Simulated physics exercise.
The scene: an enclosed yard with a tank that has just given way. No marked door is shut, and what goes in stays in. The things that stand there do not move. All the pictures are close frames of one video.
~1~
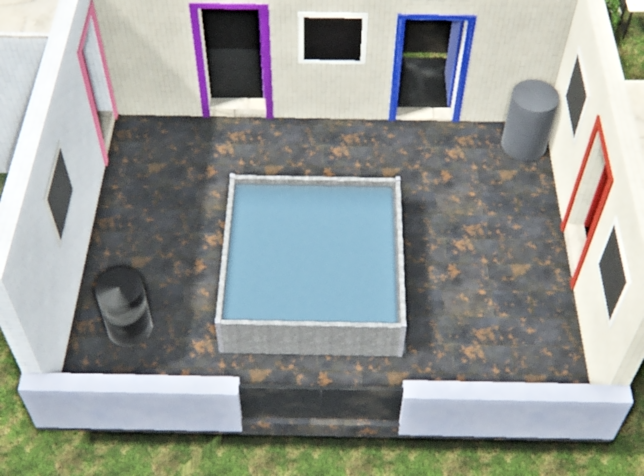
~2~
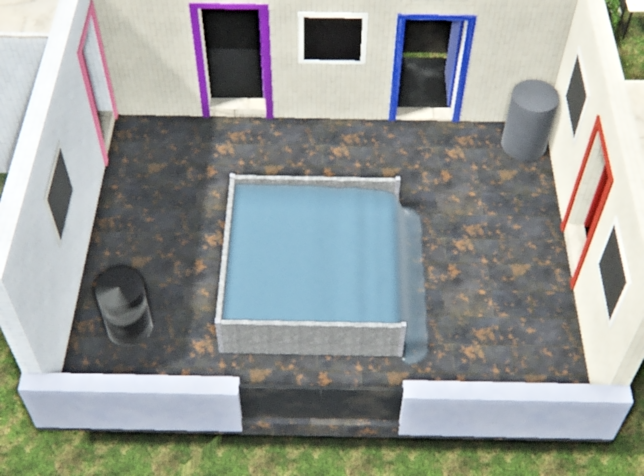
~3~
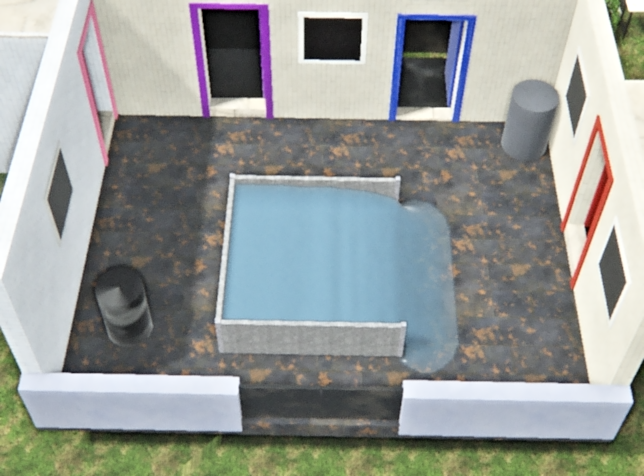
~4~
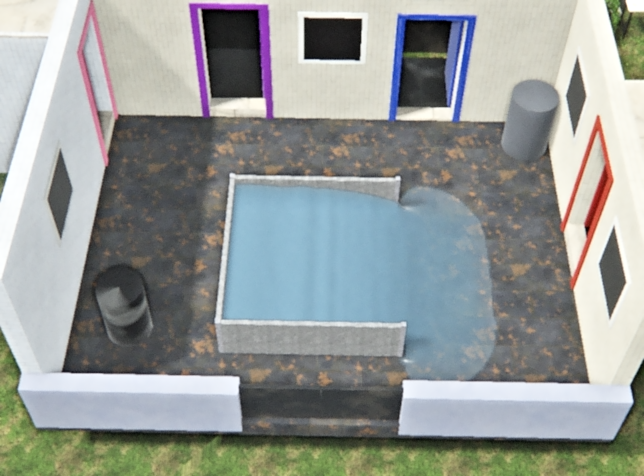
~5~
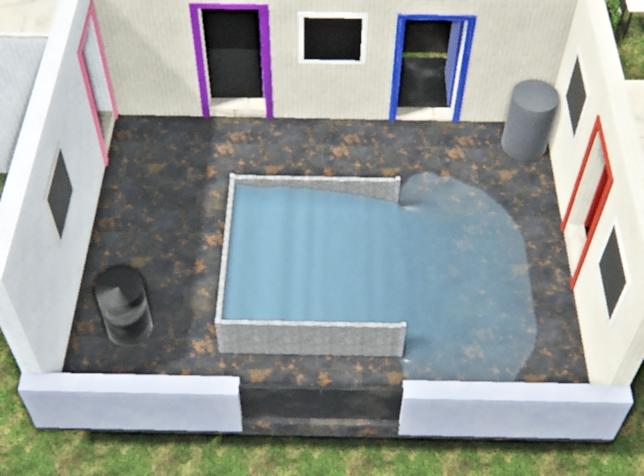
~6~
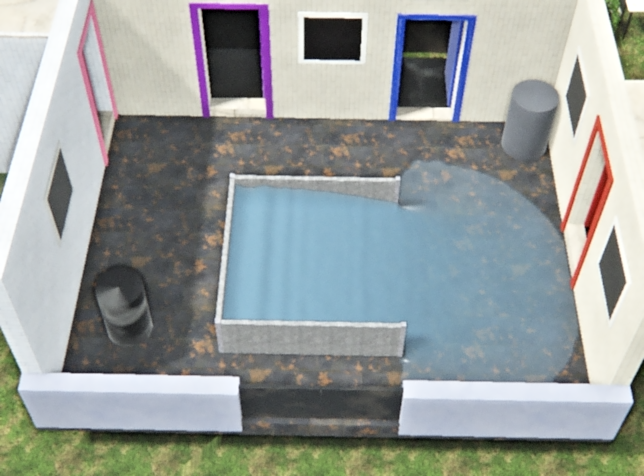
At first, a square tank of blue water stands full and still in the middle of a walled yard with colourfully trimmed doorways. Then its right side gives way and water pours out across the dark, blotchy floor, spreading in a widening rounded sheet until it reaches near the red doorway on the right.
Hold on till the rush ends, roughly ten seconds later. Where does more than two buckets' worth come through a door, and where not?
One by one: The purple door is going to stay inside the allowance, the pink door is going to stay inside the allowance, the blue door is going to overshoot the allowance, the red door is going to overshoot the allowance.
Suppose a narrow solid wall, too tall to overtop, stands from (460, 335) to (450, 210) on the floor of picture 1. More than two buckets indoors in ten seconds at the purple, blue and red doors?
Briefly, purple remains below; blue ends up above; red remains below.
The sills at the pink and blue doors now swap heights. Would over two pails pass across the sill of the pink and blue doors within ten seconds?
The pink door exceeds it, the blue door falls short.
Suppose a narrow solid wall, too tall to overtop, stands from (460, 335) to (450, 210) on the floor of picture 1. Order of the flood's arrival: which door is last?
The pink-painted one.
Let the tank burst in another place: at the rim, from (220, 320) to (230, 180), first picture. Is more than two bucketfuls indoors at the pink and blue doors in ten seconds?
I think the pink door crosses the limit and the blue door crosses the limit.
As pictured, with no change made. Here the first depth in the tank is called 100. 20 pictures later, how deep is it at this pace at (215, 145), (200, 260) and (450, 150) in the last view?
Estimated readings in sequence: 0, 0, 20 percent.
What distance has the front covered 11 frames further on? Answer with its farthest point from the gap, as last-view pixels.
Approximate pixel: (544, 129).
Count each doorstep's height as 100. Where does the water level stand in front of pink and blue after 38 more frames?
In order: Roughly 100 % and 310 %.
A moment on, water covers 35 % of the floor; the purple door not reached, the pink door not reached, the blue door not reached, the red door over two buckets in.
Next, water covers 35 % of the floor; the purple door not reached, the pink door not reached, the blue door wet at the sill, nothing in, the red door far over two buckets in.
Then, water covers 50 % of the floor; the purple door not reached, the pink door not reached, the blue door over two buckets in, the red door far over two buckets in.
Later, water covers 90 % of the floor; the purple door wet at the sill, nothing in, the pink door wet at the sill, nothing in, the blue door far over two buckets in, the red door far over two buckets in.
In the end, water covers 100 % of the floor; the purple door wet at the sill, nothing in, the pink door wet at the sill, nothing in, the blue door far over two buckets in, the red door far over two buckets in.
